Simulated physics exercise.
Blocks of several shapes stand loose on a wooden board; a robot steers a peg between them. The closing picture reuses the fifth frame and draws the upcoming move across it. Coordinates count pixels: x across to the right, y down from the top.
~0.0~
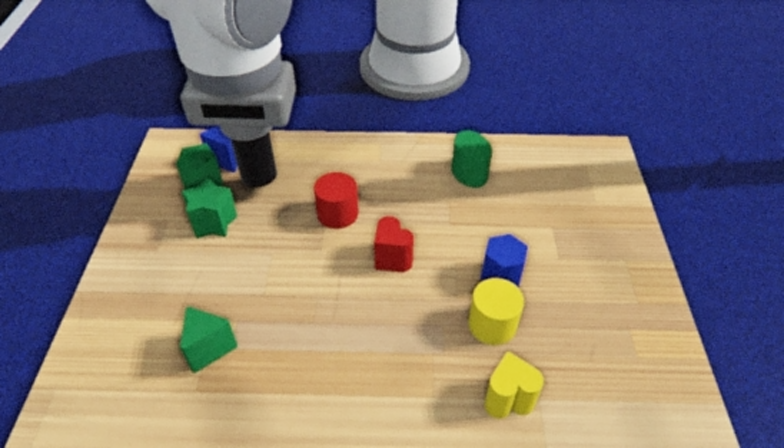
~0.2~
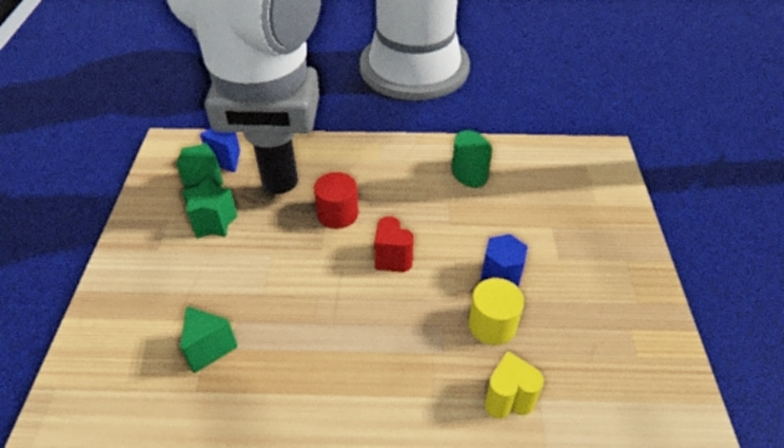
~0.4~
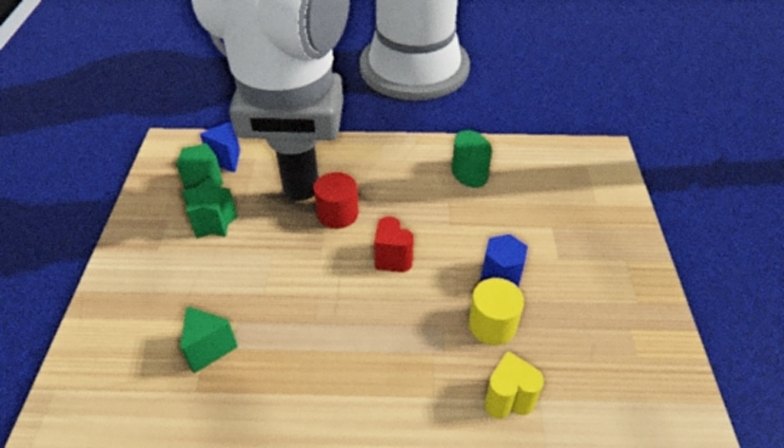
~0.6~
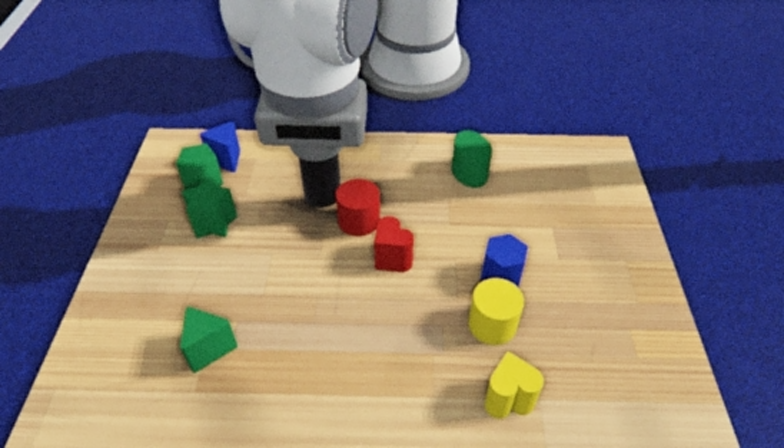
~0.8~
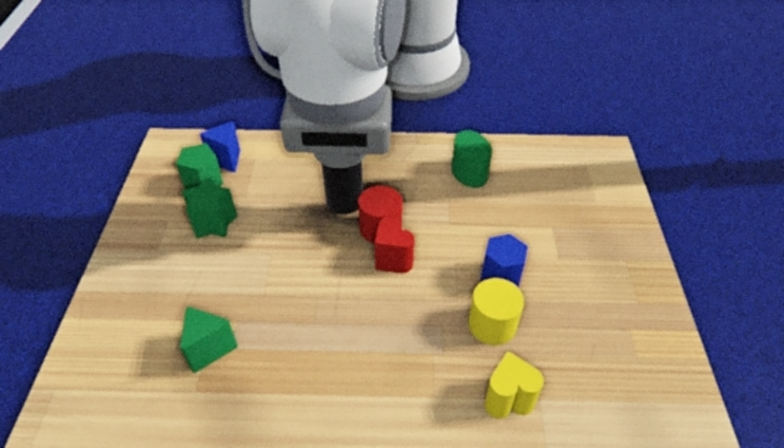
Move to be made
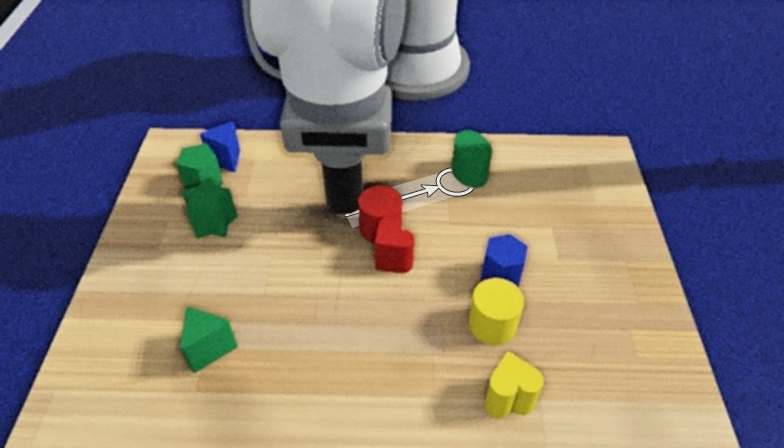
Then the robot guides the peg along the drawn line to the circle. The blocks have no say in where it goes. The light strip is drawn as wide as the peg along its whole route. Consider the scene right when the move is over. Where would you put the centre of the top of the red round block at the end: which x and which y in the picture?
The centre of its top face lies at (404, 201).
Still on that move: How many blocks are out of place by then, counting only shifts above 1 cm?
Put simply, two blocks are moved more than 1 cm.
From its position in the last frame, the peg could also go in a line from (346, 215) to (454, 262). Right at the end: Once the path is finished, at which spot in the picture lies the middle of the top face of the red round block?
The red round block ends near (500, 229).
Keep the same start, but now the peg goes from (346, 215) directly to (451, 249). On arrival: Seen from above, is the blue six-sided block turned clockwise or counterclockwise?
From above, it turns clockwise.
The line goes in a line from (346, 215) to (456, 182).
The first path, step by step. One third of the way, peg (385, 189); red round block (404, 201); red heart block (395, 235).
Two thirds of the way, peg (422, 178); red round block (404, 201); red heart block (395, 235).
At the end, peg (457, 168); red round block (404, 201); red heart block (395, 235); green elliptical block (486, 139).
